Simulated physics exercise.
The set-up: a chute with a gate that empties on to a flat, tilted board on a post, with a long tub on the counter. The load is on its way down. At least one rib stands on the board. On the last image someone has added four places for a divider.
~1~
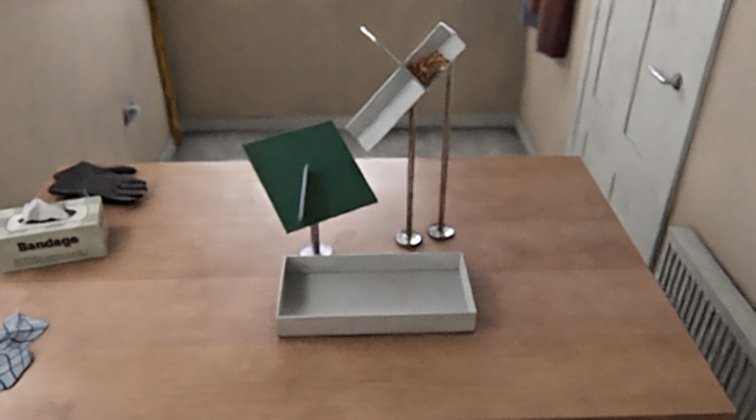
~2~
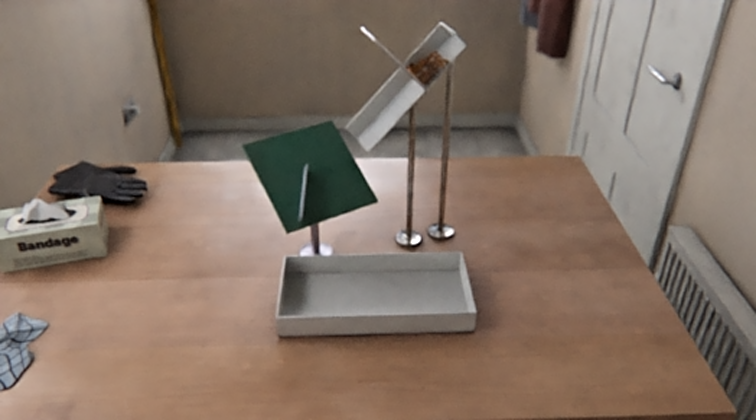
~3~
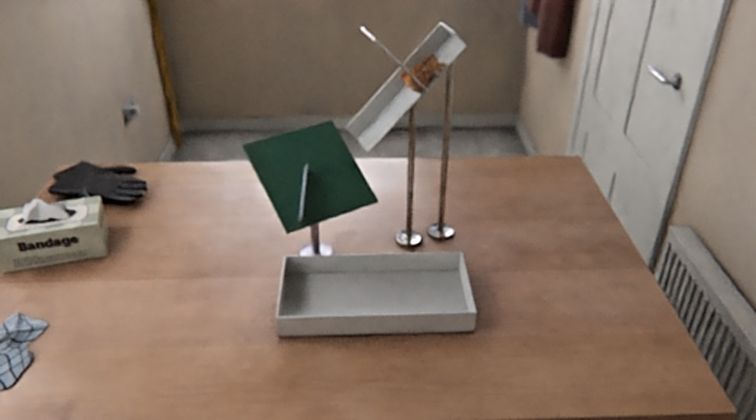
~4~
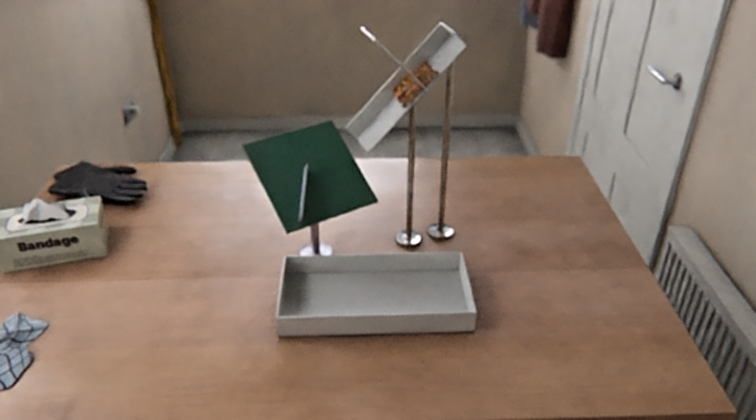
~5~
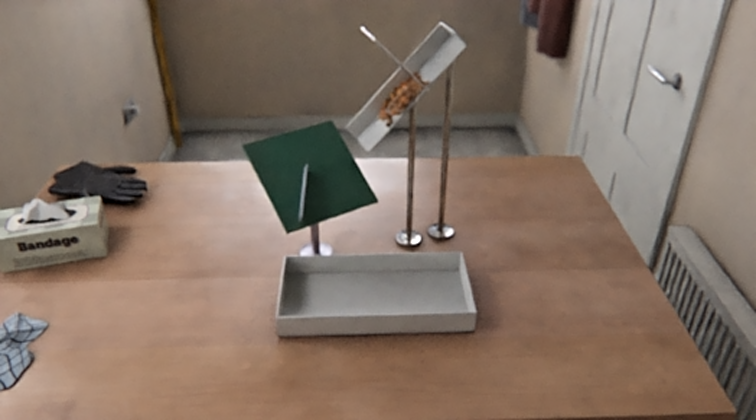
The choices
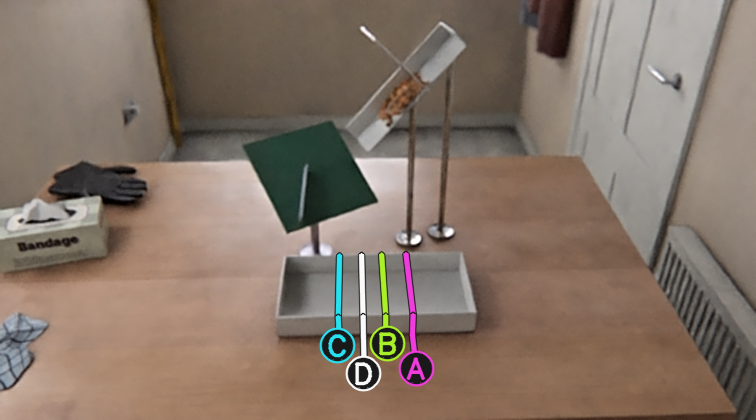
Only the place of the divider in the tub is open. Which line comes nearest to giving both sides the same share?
Line C does it best.
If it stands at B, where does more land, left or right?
Left.
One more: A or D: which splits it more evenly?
The answer is D.
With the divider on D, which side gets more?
The left side.
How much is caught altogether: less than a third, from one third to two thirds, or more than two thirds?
About that: More than two thirds.
On the marked copy, line A crosses the front rim at (413, 314); line B crosses the front rim at (385, 314); line C crosses the front rim at (338, 316); line D crosses the front rim at (363, 315).
Choosing A, of what is caught, the whole lot on the left of the divider, none at all on the right.
Choosing B, of what is caught, all but a few on the left of the divider, a small share on the right.
Choosing C, of what is caught, close to half on the left of the divider, close to half on the right.
Choosing D, of what is caught, the bulk on the left of the divider, a small share on the right.
